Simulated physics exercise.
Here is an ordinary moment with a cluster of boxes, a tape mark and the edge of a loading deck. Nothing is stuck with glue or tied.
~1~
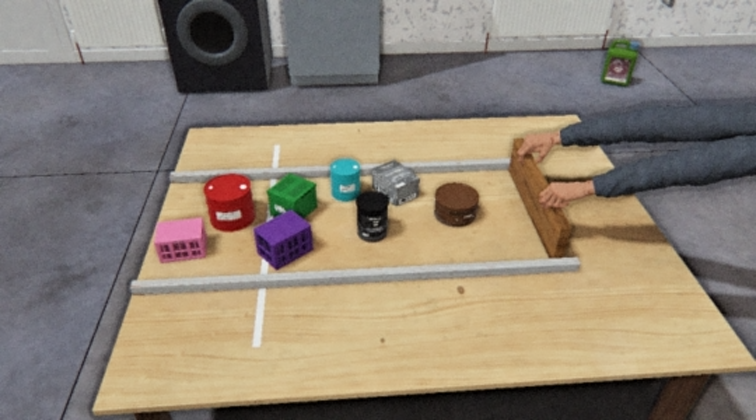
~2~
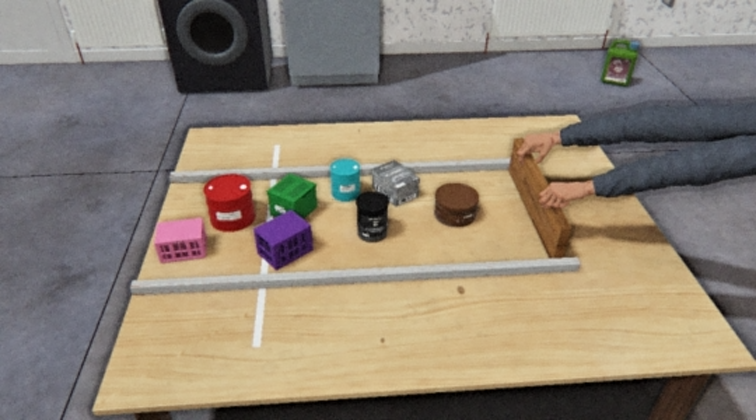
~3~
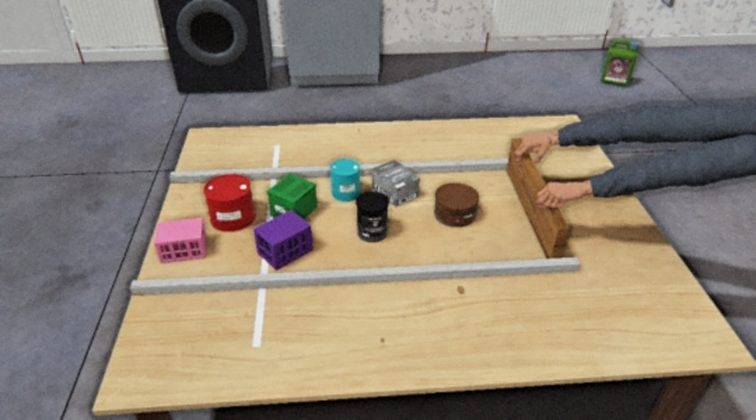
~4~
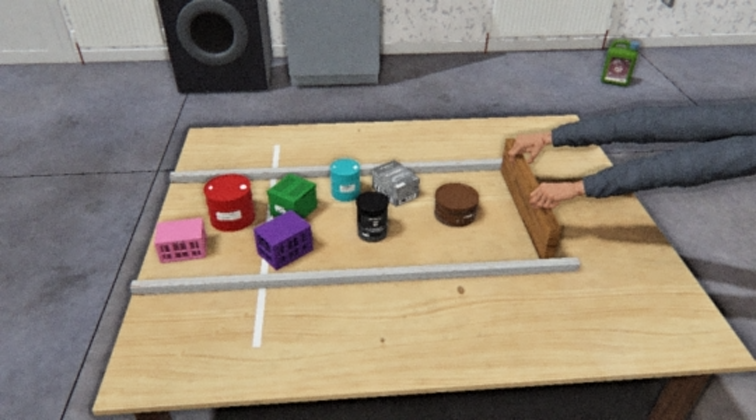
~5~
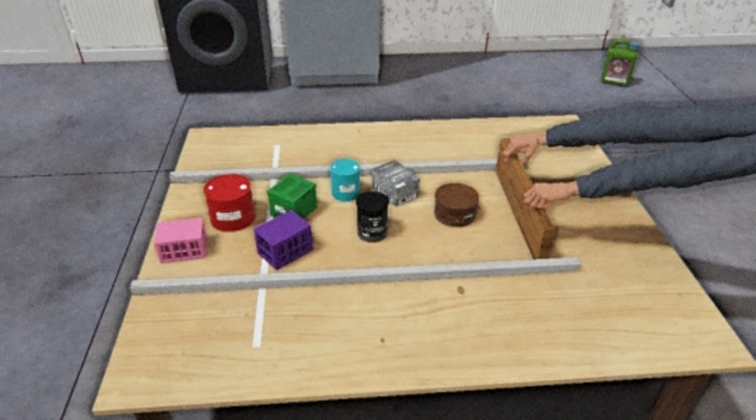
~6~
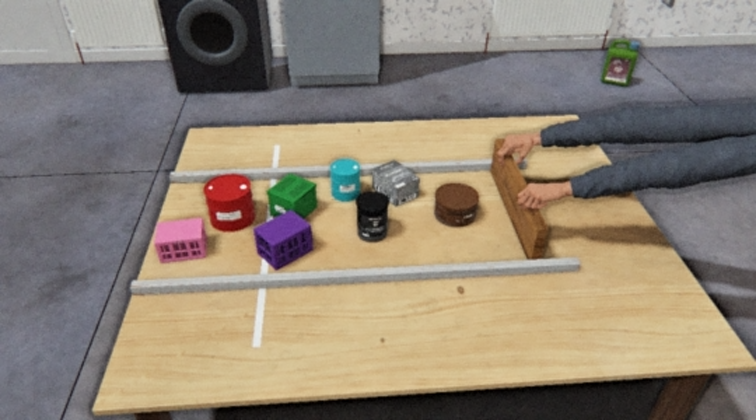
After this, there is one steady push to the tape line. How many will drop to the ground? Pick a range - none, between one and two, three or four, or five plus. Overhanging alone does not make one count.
Range: None.
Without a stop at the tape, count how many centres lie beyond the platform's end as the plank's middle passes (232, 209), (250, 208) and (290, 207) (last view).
It comes out as 1, then 1, then 0.
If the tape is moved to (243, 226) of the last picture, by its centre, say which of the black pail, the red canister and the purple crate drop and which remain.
I'd say the black pail stays aboard, the red canister gets knocked off and the purple crate stays aboard.
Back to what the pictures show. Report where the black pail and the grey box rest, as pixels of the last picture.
You'll see the black pail at (248, 232), with the grey box at (257, 184).
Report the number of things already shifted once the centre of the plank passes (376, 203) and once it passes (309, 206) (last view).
First 4, after that 7.
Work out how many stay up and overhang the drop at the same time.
Expected count: 1.
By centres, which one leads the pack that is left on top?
That's the red canister.
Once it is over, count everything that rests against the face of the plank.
At rest, 3 are in contact.
Early on, none off yet; pink crate at rest near (182, 240); red canister at rest near (230, 203); purple crate at rest near (284, 240).
Finally, the number that fall off is zero.
